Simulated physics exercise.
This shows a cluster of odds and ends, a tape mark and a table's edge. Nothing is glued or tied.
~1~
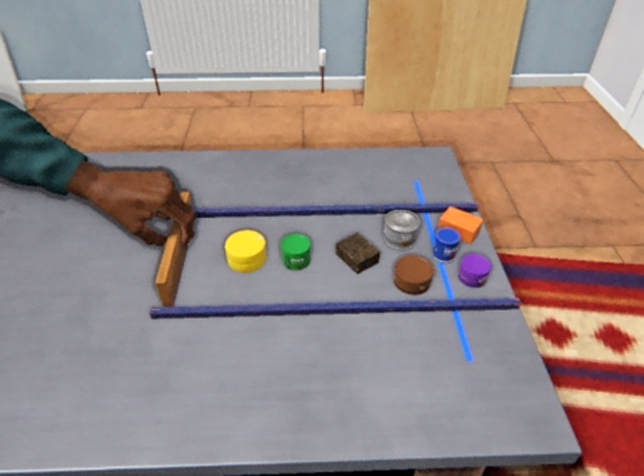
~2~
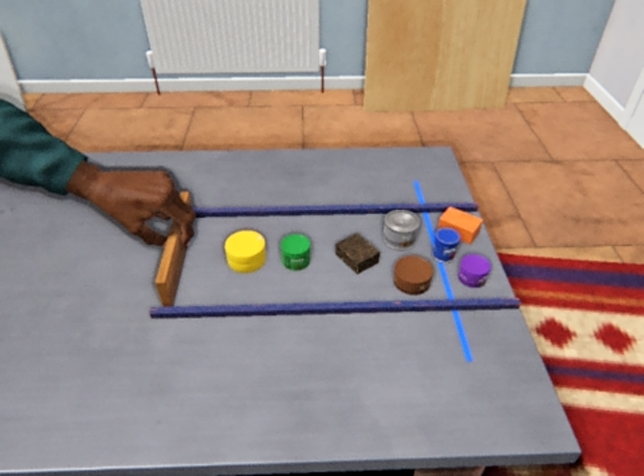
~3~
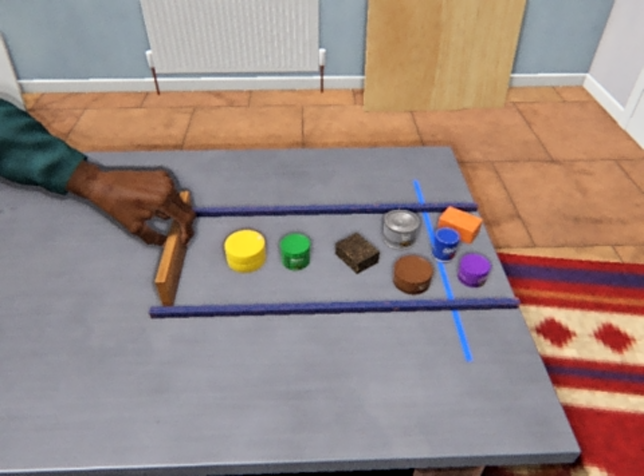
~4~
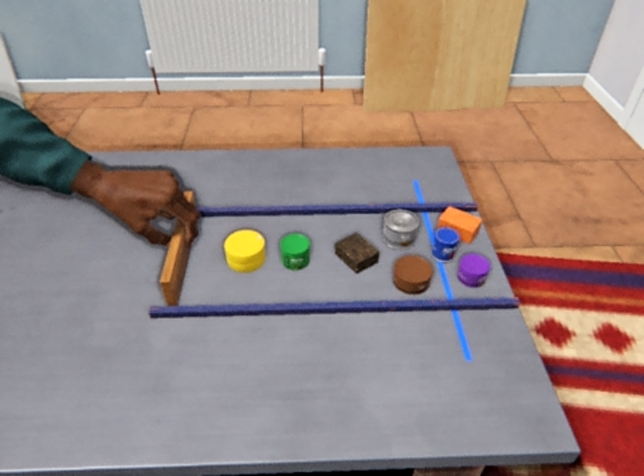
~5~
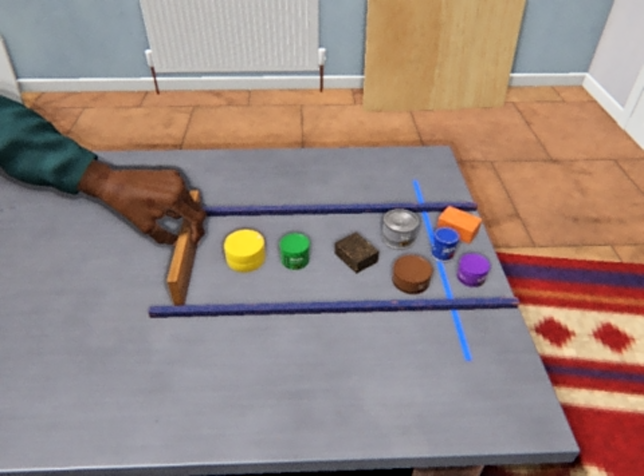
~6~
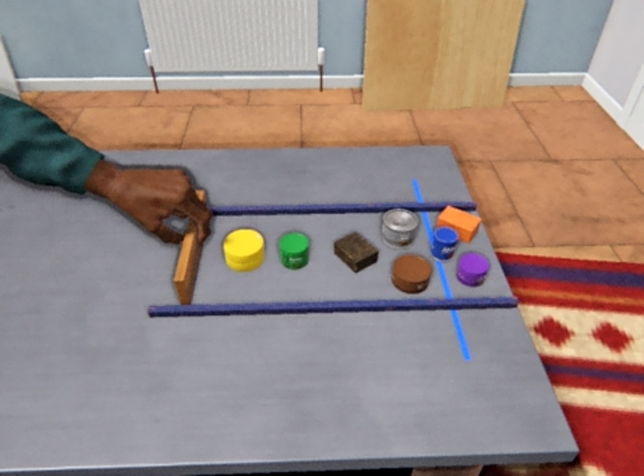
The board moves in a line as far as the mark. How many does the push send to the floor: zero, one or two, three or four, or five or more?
The number that fall off is one or two.
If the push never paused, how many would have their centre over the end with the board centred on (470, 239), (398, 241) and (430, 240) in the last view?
In that order 4, 0 and 1.
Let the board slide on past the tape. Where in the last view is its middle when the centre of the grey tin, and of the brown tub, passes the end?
About (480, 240), and (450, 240) for the other.
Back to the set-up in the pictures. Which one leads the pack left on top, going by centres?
The orange block.
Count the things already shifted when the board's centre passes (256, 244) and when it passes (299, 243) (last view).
2 and 3.
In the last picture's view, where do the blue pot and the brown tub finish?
The blue pot stops around (485, 245); the brown tub around (495, 278).
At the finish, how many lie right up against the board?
That makes 4.
Soon after, none off yet; orange block at rest near (459, 224); purple tub at rest near (472, 271); blue pot at rest near (444, 245).
After that, none off yet; orange block moving near (462, 224); purple tub at rest near (472, 271); blue pot moving near (448, 245).
In the end, the number that fall off is one or two; gone, purple tub.
